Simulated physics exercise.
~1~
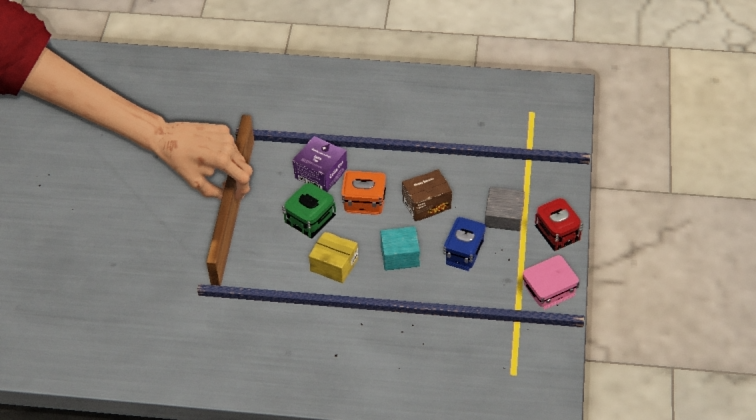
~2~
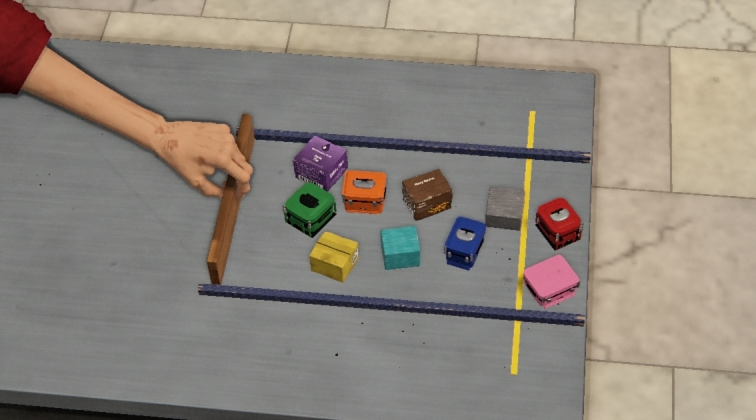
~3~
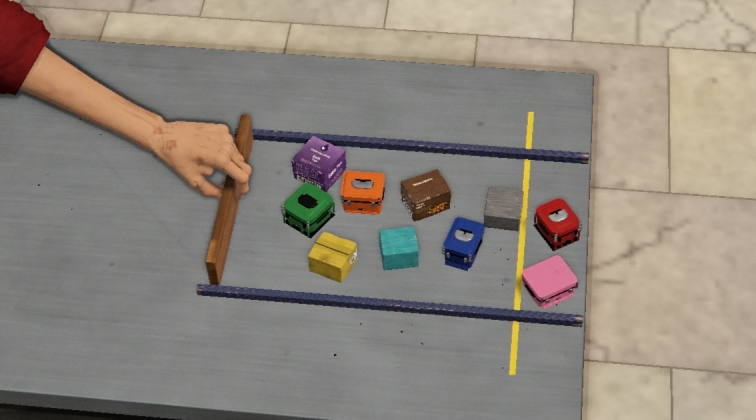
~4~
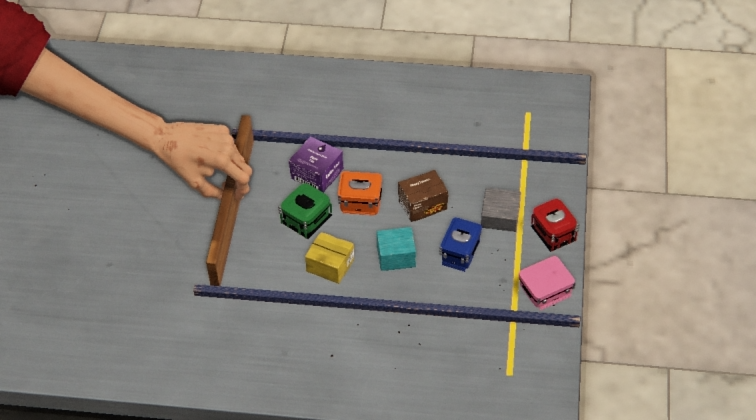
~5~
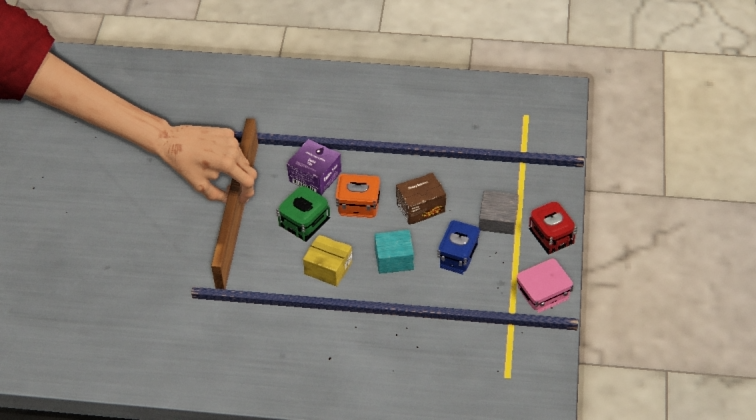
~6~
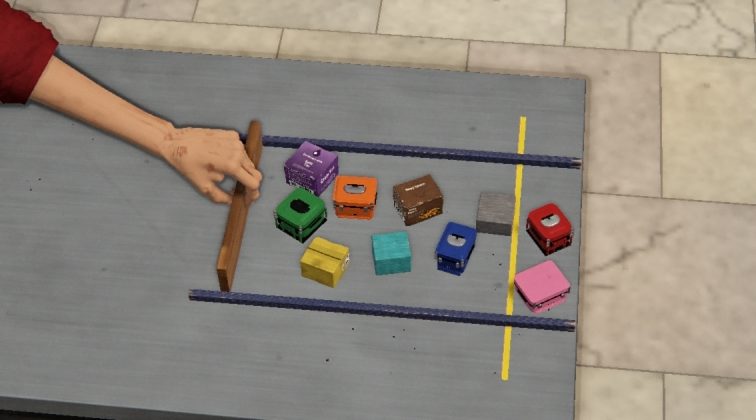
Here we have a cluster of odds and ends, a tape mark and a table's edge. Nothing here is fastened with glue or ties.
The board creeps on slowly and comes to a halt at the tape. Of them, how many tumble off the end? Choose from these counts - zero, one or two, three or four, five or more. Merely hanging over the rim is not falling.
Count: Three or four.
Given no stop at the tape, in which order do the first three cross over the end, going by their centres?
It runs the red case, the grey block, and lastly the brown box.
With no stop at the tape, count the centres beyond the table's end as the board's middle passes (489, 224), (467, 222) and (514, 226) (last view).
The numbers past the end are 3, 2 and 4.
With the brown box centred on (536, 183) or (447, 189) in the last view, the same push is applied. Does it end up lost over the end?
Results in order - down; down.
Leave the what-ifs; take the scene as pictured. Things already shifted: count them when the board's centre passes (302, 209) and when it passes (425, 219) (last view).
3 at one spot and 9 at the other.
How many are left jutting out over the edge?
The count is 3.
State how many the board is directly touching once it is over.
It's 3 of them.
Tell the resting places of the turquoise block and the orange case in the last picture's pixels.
Roughly (570, 261) for the first and roughly (568, 201) for the second.
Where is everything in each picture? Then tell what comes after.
The first picture shows red case (558, 224); pink case (550, 283); grey block (505, 209); board (232, 199); tape (523, 234).
The second picture shows pink case (550, 282); purple box (321, 164).
The third picture shows grey block (504, 209); blue case (464, 244).
The fourth picture shows red case (554, 225); green case (306, 210).
The fifth picture shows pink case (544, 286); brown box (421, 199).
The sixth picture shows red case (549, 229); pink case (541, 288); grey block (496, 214); board (241, 205); tape (515, 239).
A little later, none off yet; red case at rest near (549, 229); pink case at rest near (541, 288); grey block at rest near (496, 214).
Next, none off yet; red case shifted a little near (568, 236); pink case at rest near (541, 288); grey block shifted about its own width near (530, 221).
Later still, one off so far; red case dropping near (610, 406); pink case moving near (547, 292); grey block tilted a little near (593, 233).
When it is over, the number that fall off is three or four; down, brown box, blue case, grey block and red case.
